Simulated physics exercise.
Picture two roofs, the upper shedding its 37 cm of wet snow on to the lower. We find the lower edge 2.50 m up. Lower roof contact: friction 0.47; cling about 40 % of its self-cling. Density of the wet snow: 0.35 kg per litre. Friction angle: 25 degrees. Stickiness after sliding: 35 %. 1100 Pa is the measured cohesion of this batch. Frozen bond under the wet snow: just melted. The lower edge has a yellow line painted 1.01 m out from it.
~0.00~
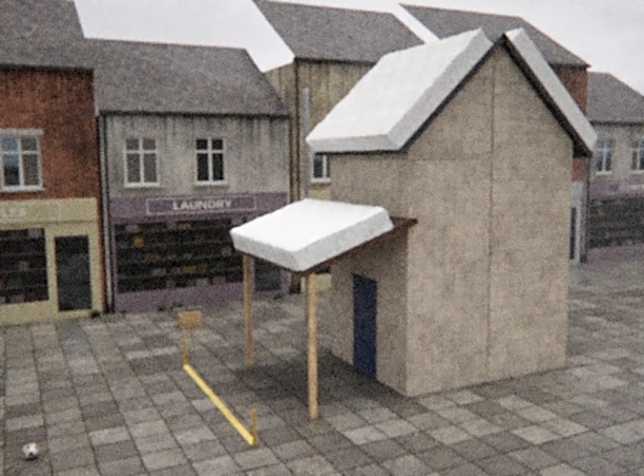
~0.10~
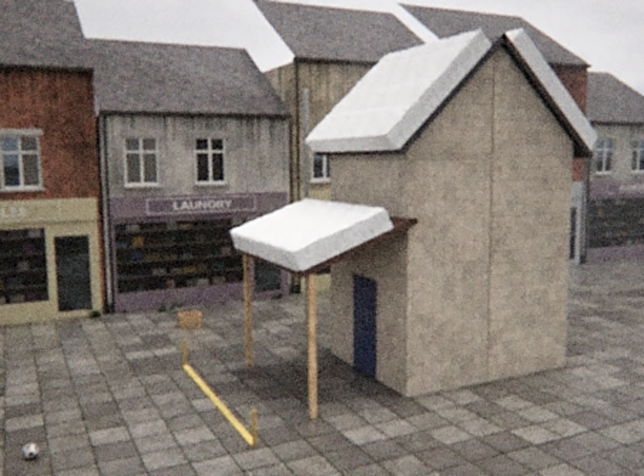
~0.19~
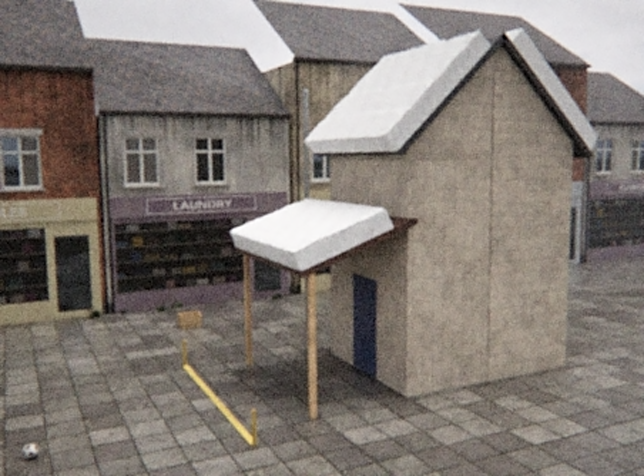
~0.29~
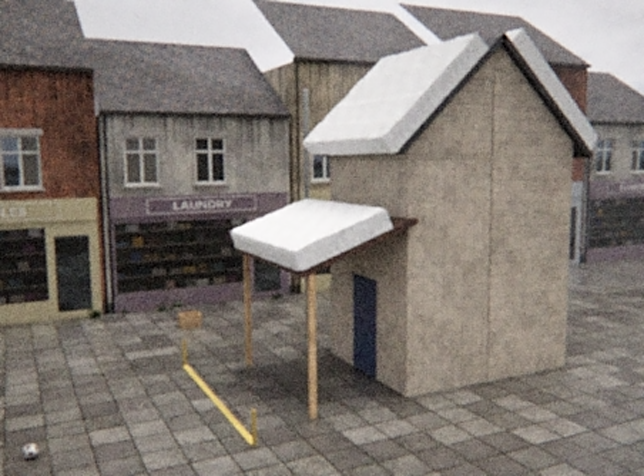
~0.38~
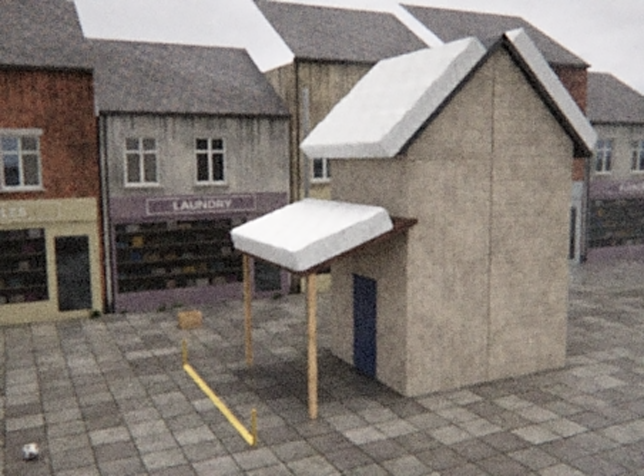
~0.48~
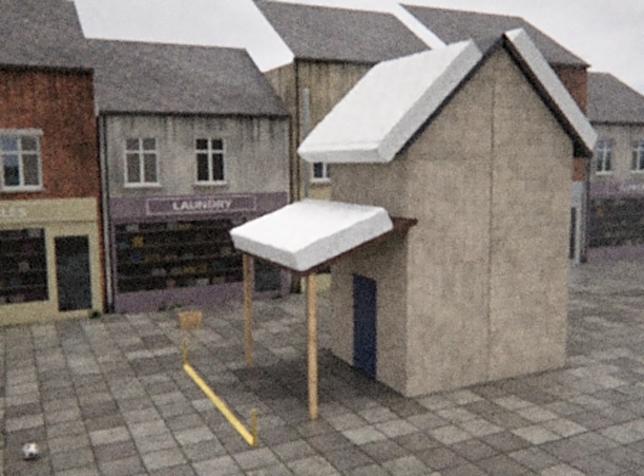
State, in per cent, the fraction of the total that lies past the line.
34 per cent.
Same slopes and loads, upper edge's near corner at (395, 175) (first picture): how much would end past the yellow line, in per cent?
20 %, roughly.
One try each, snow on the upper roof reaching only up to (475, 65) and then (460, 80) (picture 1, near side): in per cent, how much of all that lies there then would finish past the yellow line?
25 %, then 12 %.
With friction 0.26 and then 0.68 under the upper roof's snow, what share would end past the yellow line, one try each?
I'd say 50 %, followed by 16 %.
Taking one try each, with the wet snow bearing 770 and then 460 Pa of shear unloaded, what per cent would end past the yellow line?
In order: Around 50 % and around 55 %.
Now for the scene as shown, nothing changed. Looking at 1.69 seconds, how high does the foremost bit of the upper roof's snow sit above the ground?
2.8 m, roughly.
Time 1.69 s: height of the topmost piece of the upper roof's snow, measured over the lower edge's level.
1.4 m or thereabouts.
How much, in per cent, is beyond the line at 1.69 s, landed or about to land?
About 0 %.
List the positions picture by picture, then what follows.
The first picture shows foremost bit of the wet snow at (398, 126).
The second picture shows foremost bit of the wet snow at (397, 126), its middle shifted 1.1 cm.
The third picture shows foremost bit of the wet snow at (396, 132), its middle shifted 4.4 cm, 2 % of it past the upper edge, in one piece.
The fourth picture shows foremost bit of the wet snow at (394, 136), its middle shifted 10 cm, 4 % of it past the upper edge, in one piece.
The fifth picture shows foremost bit of the wet snow at (391, 140), its middle shifted 19 cm, 7 % of it past the upper edge, in one piece.
The sixth picture shows foremost bit of the wet snow at (386, 141), its middle shifted 30 cm, 11 % of it past the upper edge, in one piece.
After 1.04 s, none is below the lower edge and 0 % is past the line.
After 1.69 s, none is below the lower edge and 0 % is past the line.
After 2.35 s, 47 % is below the lower edge and 22 % is past the line.
After 3.00 s, 55 % is below the lower edge and 34 % is past the line.
After 4.00 s, 55 % is below the lower edge and 34 % is past the line.
